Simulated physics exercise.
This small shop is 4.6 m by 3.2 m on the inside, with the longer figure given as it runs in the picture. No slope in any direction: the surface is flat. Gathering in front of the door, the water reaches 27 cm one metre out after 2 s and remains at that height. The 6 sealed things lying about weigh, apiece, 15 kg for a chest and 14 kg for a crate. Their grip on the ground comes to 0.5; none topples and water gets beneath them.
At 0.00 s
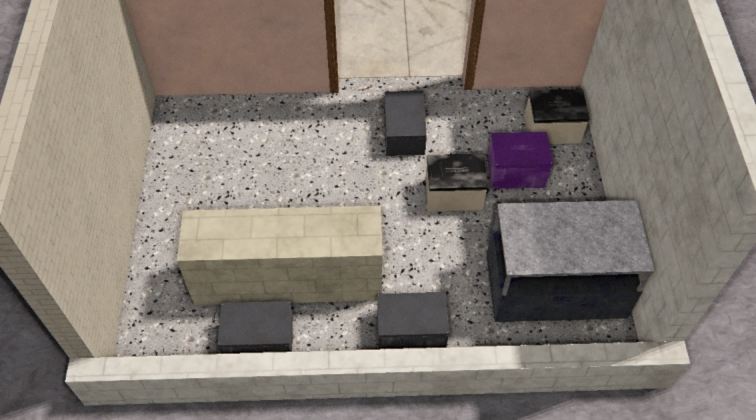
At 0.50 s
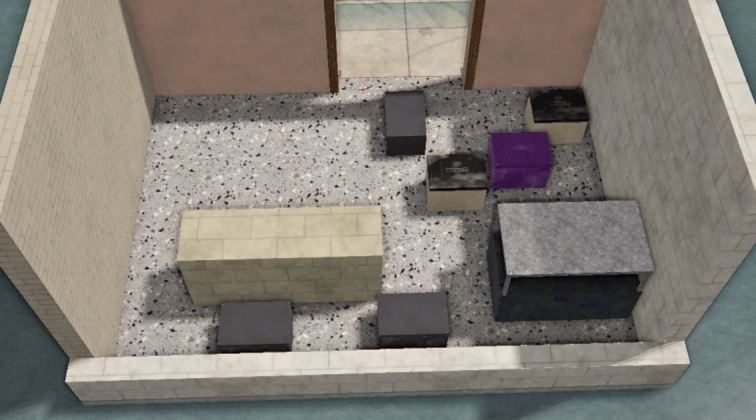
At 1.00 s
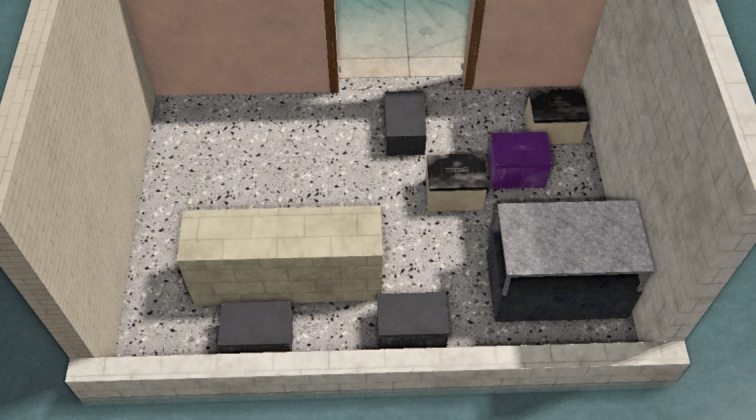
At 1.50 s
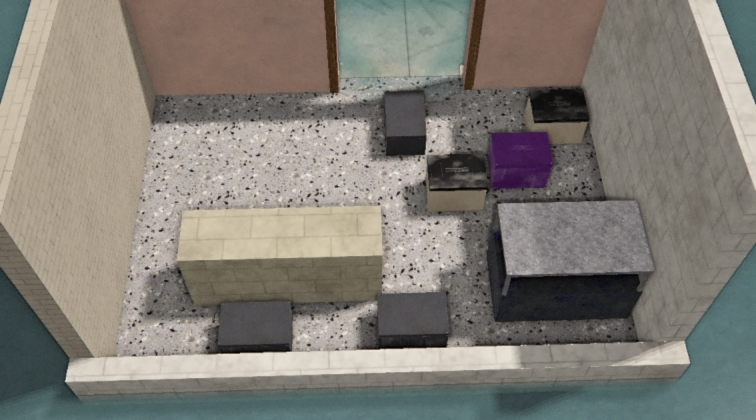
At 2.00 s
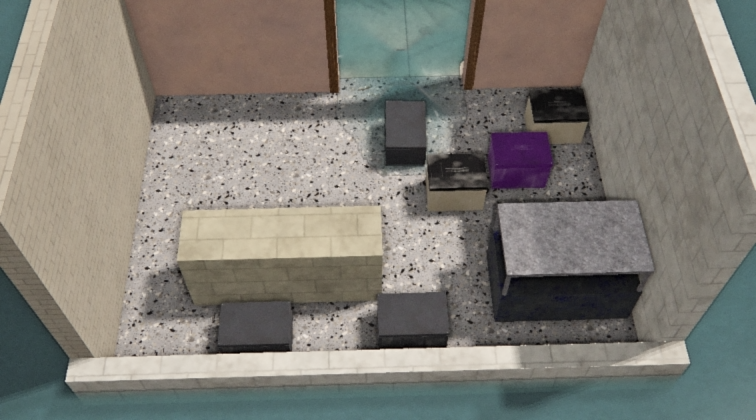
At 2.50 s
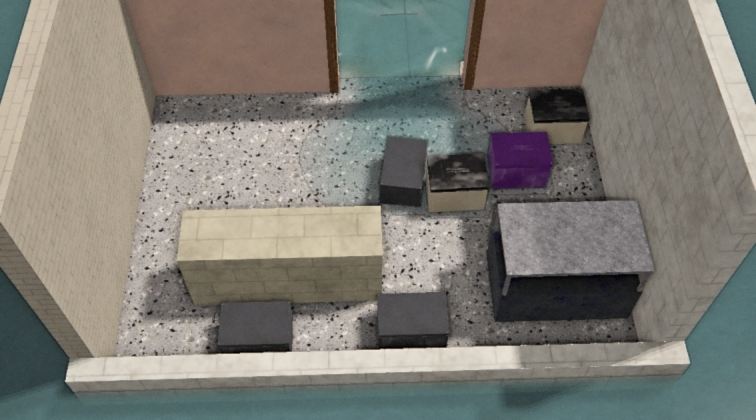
Water rose outside a small walled shop and seeped in through the doorway at the back, spreading across the speckled floor as a dark grey box near the door slid forward toward the viewer.
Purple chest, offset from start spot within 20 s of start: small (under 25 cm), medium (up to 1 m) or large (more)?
Offset medium.
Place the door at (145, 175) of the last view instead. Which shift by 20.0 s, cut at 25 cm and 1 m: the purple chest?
Result for the purple chest: Large displacement.
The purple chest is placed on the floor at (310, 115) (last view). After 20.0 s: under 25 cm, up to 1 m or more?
Here it goes just a bit.
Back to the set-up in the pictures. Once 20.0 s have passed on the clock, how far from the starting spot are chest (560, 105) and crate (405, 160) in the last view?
The first is 20 cm from its start, the second 200 cm.
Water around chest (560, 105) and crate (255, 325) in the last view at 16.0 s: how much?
Depths: Near 19 cm, then near 23 cm.
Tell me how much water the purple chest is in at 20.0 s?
About 25 cm.
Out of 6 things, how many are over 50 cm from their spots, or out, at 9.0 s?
At that time I count 5.
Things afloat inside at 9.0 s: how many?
It comes to 6.
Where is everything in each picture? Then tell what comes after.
The purple chest at (522, 148) rests on the ground; 0.0 m2 under water; 0 of 6 have shifted, in the first frame.
The purple chest at (522, 148) rests on the ground; 0.0 m2 under water; 0 of 6 have shifted, in the second frame.
The purple chest at (522, 148) rests on the ground; 0.0 m2 under water; 0 of 6 have shifted, in the third frame.
The purple chest at (522, 148) rests on the ground; 0.1 m2 under water; 0 of 6 have shifted, in the fourth frame.
The purple chest at (522, 148), on the bottom; water covers 0.9 m2; 1 of 6 have shifted, in the fifth frame.
The purple chest at (522, 148) rests on the ground; water covers 2.5 m2; 1 of 6 have shifted, in the sixth frame.
After 4.0 s the purple chest is near (583, 181), 0.7 m from its start, afloat; 2 afloat.
After 9.0 s the purple chest is near (540, 168), 0.3 m from its start, afloat; 6 afloat.
After 16.0 s the purple chest is near (584, 145), 0.6 m from its start, afloat; 6 afloat.
After 20.0 s the purple chest is near (538, 181), 0.5 m from its start, afloat; 6 afloat.
